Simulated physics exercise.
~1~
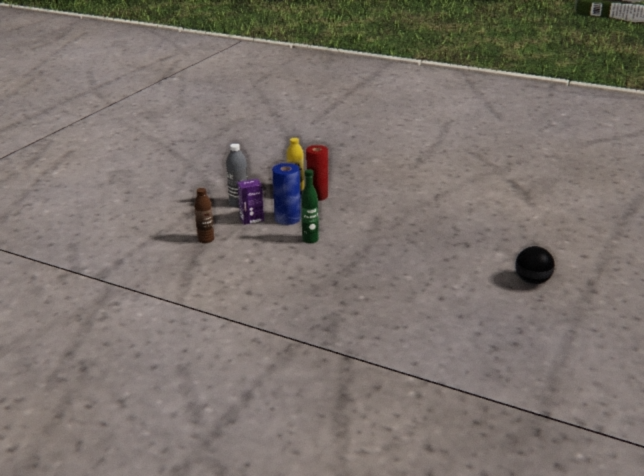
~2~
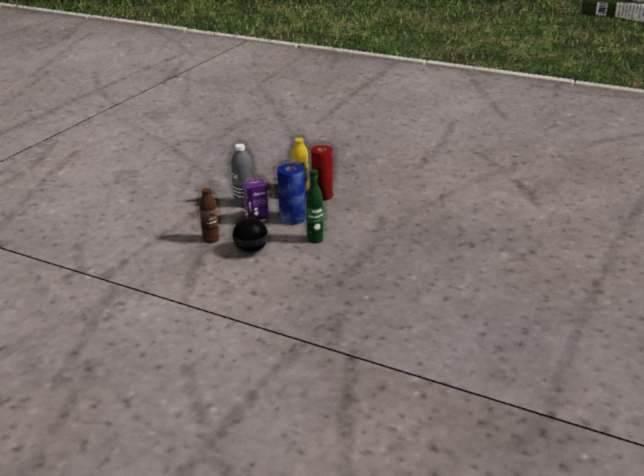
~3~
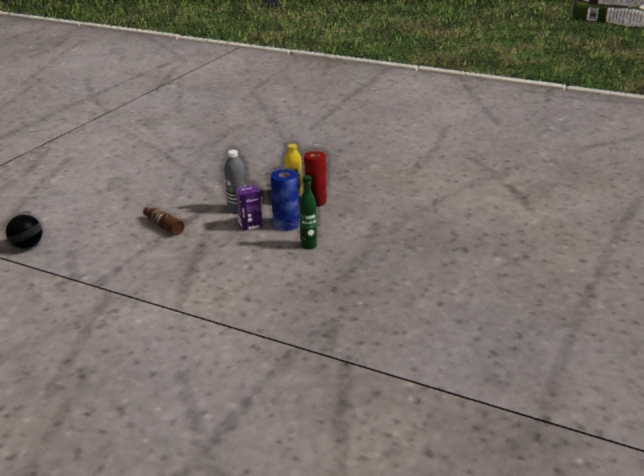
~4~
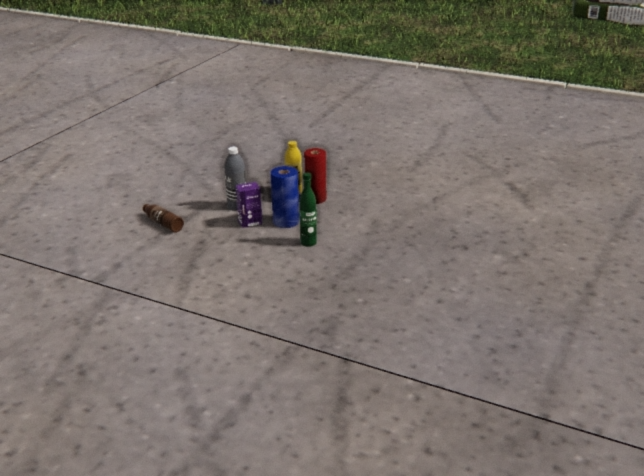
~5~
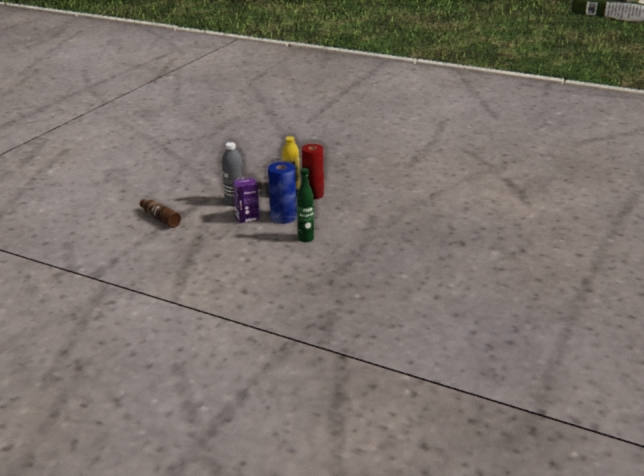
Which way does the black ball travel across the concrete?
The black ball rolls to the left, passing from the right side of the view toward the left edge.
